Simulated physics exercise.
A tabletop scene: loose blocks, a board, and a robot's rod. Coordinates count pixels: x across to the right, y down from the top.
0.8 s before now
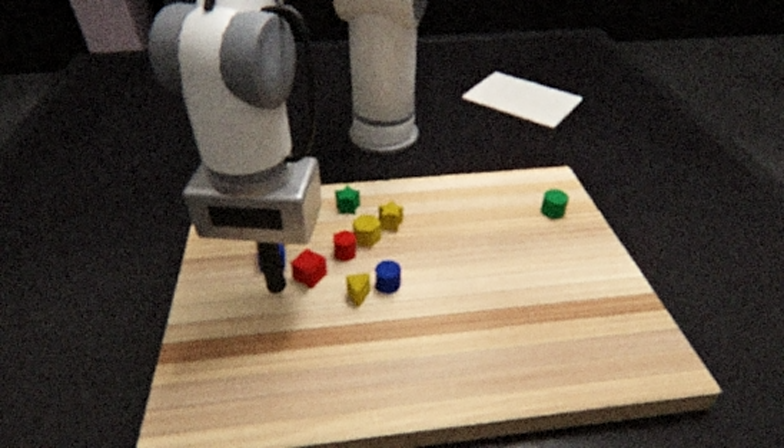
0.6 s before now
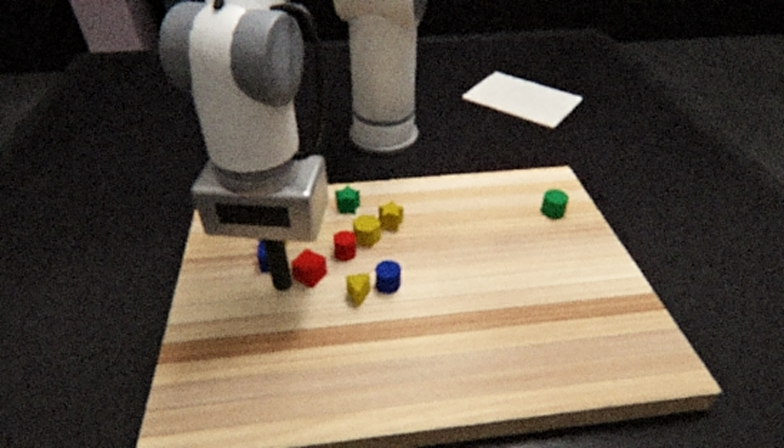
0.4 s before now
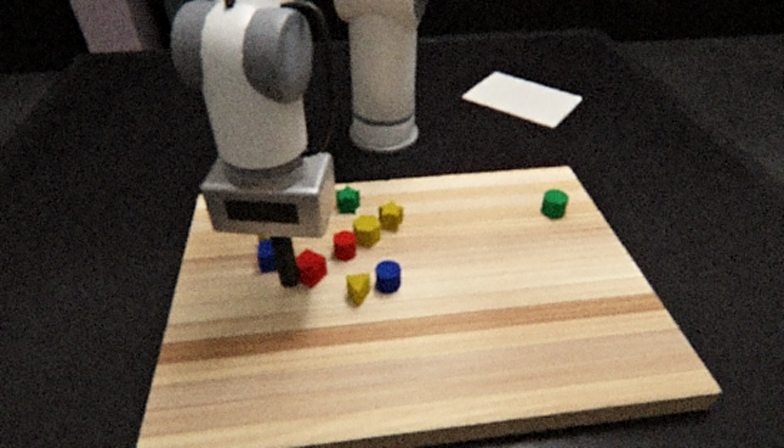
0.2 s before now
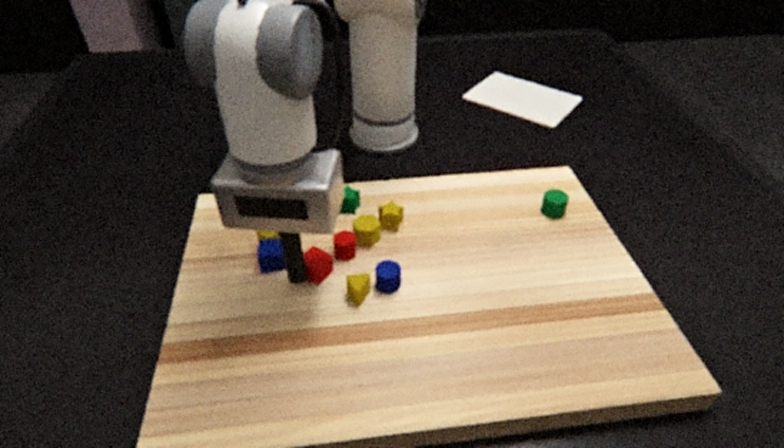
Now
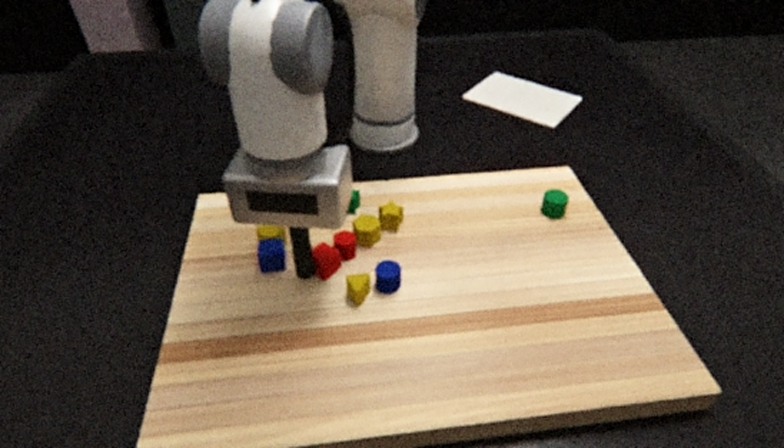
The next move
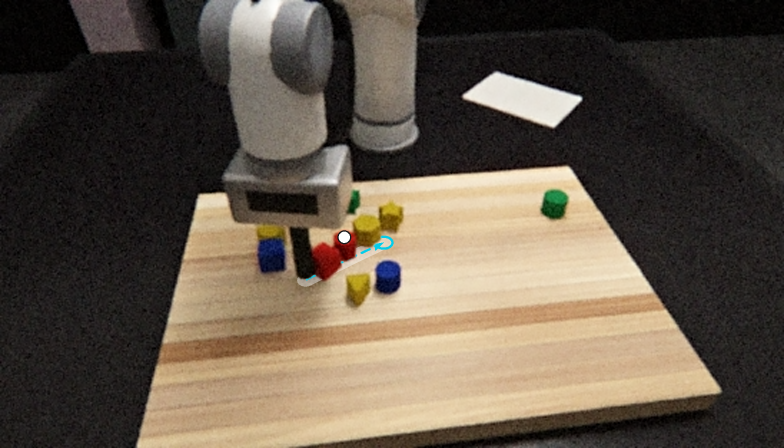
We see a robot arm lower its dark rod among small coloured blocks on a wooden board, moving slightly right and nudging a red block a short way right, while a blue block comes into view behind it.
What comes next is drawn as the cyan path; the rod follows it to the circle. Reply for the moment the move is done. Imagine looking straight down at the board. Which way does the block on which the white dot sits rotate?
It ends up turned clockwise.
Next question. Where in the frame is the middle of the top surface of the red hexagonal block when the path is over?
My estimate: (422, 215).
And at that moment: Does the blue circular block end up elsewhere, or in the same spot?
My prediction: It remains in place.
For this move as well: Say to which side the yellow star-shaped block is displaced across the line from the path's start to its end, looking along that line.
That's a shift to the left.
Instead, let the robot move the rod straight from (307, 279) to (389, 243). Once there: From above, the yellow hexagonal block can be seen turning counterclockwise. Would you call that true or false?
True - the claim holds.
Path on the board, from (307, 279) directly to (384, 243); the dot is on the red hexagonal block.
On the path given first. One third of the way, rod (334, 259); red square (350, 240); red hexagonal block (367, 229), turned 10° clockwise; yellow hexagonal block (378, 215), turned 35° anticlockwise; yellow star-shaped block (396, 203), turned 15° clockwise.
Two thirds of the way, rod (360, 247); red square (377, 230), turned 15° clockwise; red hexagonal block (396, 221), turned 20° clockwise; yellow hexagonal block (388, 207), turned 80° anticlockwise; yellow star-shaped block (402, 197), turned 40° clockwise.
At the end, rod (384, 236); red square (402, 220), turned 25° clockwise; red hexagonal block (422, 215), turned 35° clockwise; yellow hexagonal block (388, 207), turned 85° anticlockwise; blue circular block in place; yellow star-shaped block (402, 196), turned 35° clockwise.
